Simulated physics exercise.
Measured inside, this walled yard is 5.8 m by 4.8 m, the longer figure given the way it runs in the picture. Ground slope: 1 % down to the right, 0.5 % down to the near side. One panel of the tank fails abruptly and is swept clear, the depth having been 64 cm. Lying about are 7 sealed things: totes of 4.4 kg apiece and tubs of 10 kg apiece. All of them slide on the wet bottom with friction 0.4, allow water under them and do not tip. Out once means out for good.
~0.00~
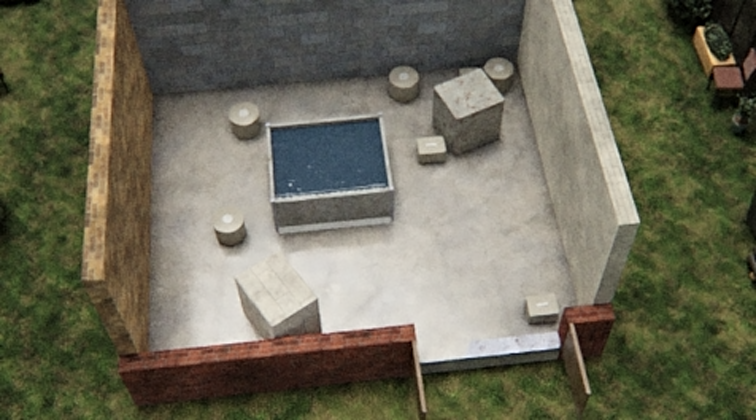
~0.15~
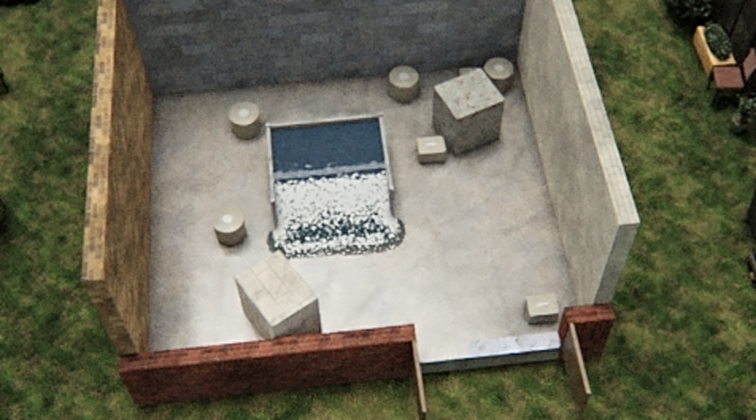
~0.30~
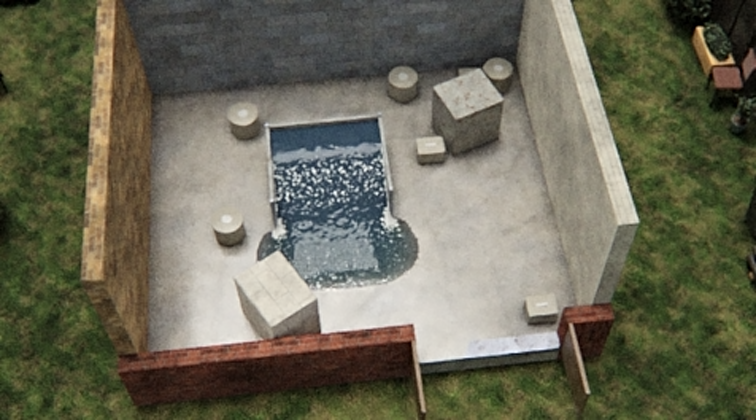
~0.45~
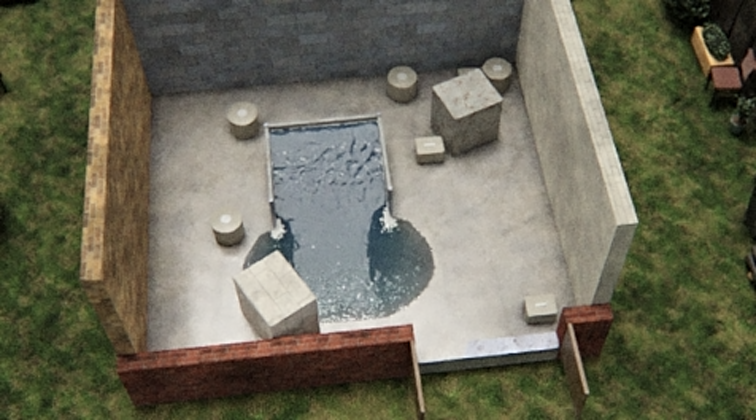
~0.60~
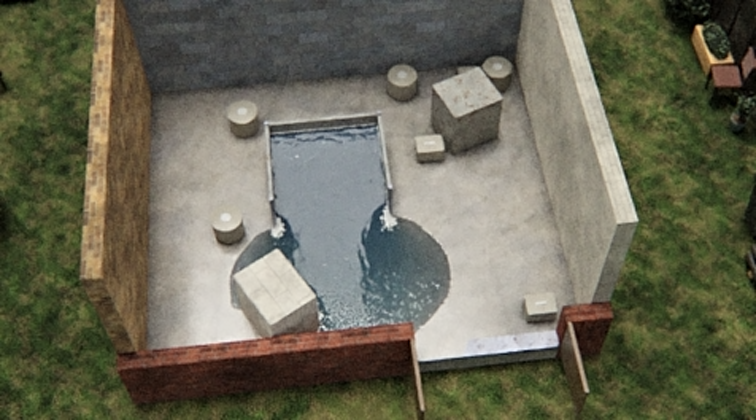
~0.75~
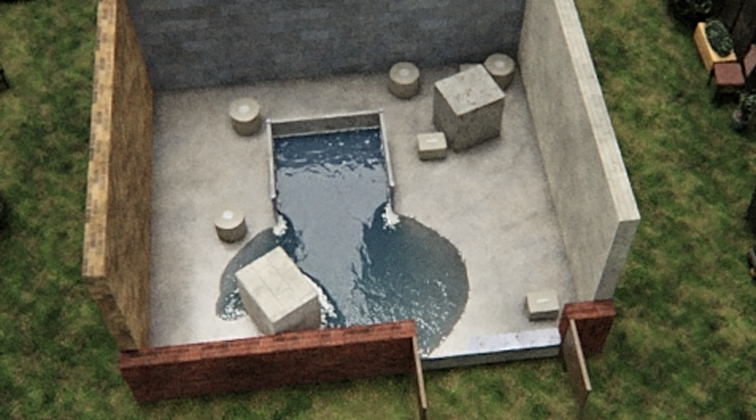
Water pouring from the open front of a tank and spreading across a walled yard, around a pale block near the red brick wall.
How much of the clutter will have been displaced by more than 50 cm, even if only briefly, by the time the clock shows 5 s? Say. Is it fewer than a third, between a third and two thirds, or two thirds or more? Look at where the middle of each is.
The portion is beneath a third.
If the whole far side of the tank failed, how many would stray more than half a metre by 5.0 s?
7.
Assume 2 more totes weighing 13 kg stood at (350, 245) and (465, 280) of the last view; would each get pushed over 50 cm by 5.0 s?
Result, in sequence: Exceeded / exceeded.
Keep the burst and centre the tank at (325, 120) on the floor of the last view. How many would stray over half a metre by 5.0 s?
The answer would then be 2.
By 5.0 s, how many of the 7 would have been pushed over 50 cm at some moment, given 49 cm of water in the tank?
The count would be 1.
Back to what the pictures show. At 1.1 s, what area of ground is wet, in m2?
The covered patch comes to about 9.0 m2.
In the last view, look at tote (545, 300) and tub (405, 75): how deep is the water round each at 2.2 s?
About 7 and 0 cm.
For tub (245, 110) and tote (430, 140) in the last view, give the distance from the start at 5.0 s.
In that order: 0 cm, 0 cm.
After 1.1 s 0 of 7 are over 50 cm from their spots; 0 afloat.
After 2.2 s 0 of 7 are over 50 cm from their spots; 0 afloat.
After 3.5 s 1 of 7 are over 50 cm from their spots; 1 afloat.
After 5.0 s 1 of 7 are over 50 cm from their spots, and 1 have been at some point; 2 afloat.
